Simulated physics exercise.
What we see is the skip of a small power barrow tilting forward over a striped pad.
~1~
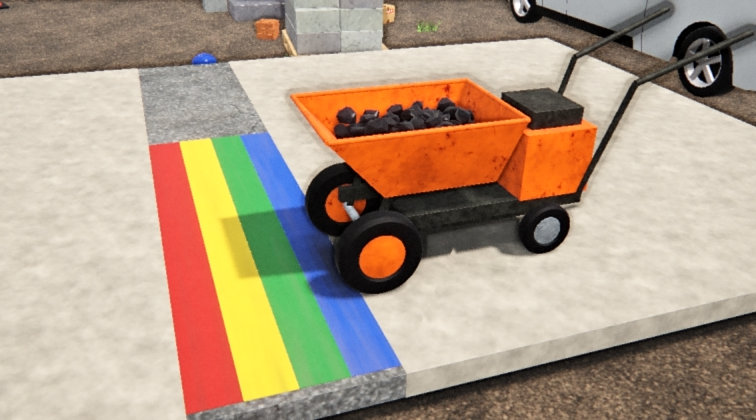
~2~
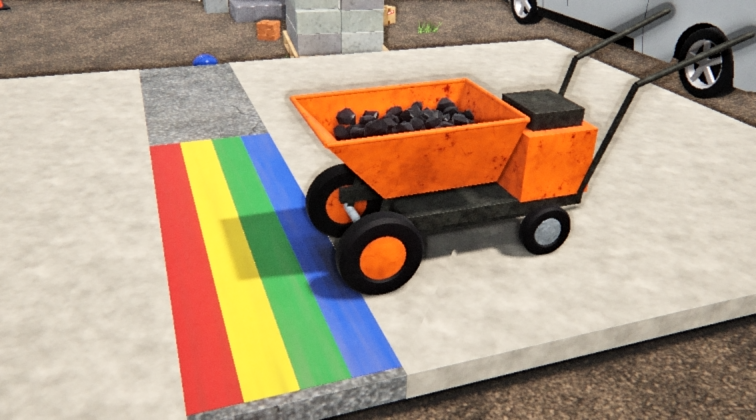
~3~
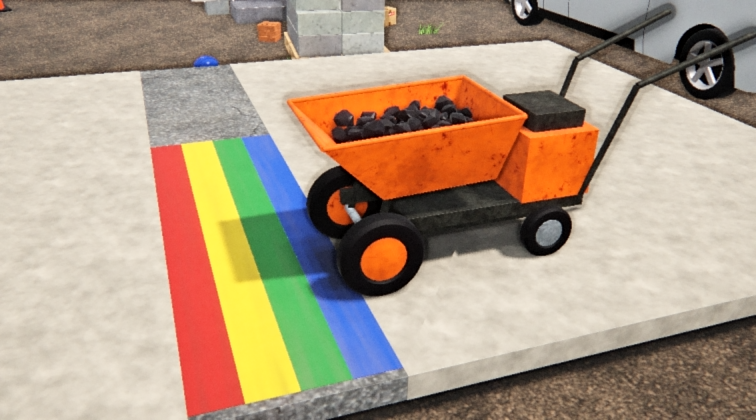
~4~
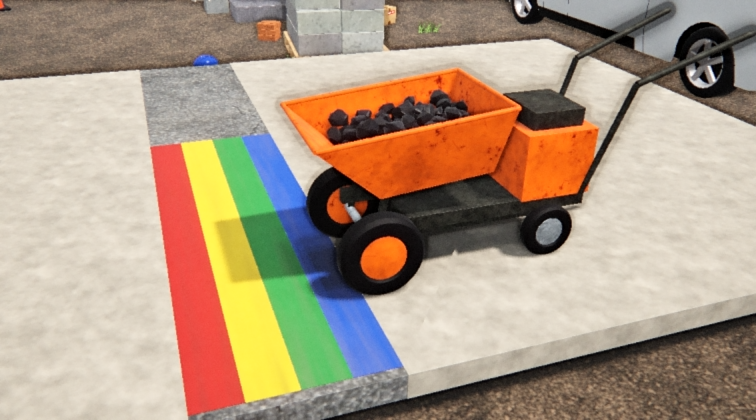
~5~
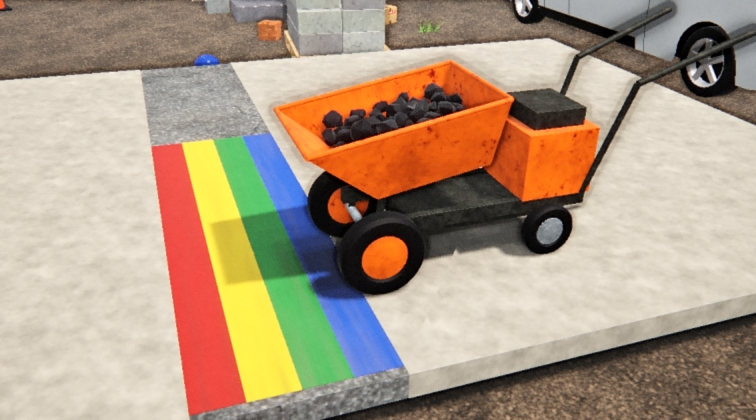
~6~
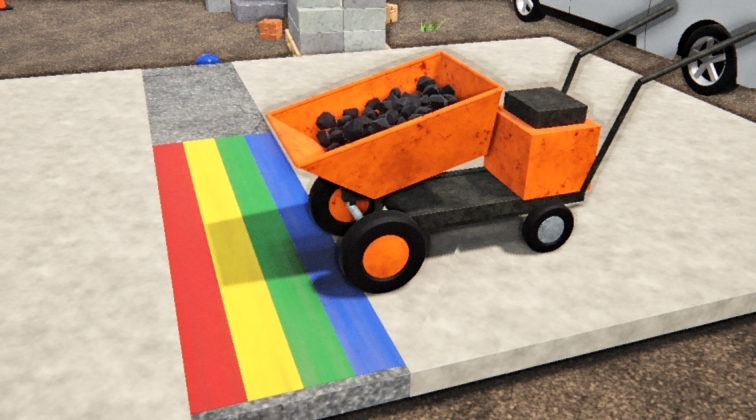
The video shows an orange power barrow loaded with black lumps standing beside a pad striped red, yellow, green and blue. Its skip stays level at first, then tilts gradually forward to the left, with the lumps still inside.
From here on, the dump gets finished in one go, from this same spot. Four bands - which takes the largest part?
Largest part: The red band.
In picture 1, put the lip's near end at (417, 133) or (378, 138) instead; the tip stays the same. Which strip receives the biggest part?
That green strip, then the yellow strip.
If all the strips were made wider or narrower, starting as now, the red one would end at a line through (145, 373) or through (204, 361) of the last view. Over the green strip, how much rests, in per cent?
I'd say about 0 % for the first and about 0 % for the second.
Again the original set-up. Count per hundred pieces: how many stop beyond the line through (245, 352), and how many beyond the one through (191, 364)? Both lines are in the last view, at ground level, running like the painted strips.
First roughly 60 percent, then 30 percent.
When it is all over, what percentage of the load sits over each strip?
Percentages: Blue 0, green 0, yellow 15, red 35.
Soon after the last picture, skip tipped steeply; all in the skip.
A little later, skip tipped steeply; most in the skip; a small part over the yellow strip; a small part over the red strip; a stray few off the paint.
Later still, skip tipped right over; about a quarter in the skip; a small part over the yellow strip; about a third over the red strip; about a quarter off the paint.
At rest, skip tipped right over; about a quarter in the skip; none over the blue strip; a stray few over the green strip; a small part over the yellow strip; about a third over the red strip; about a quarter off the paint.
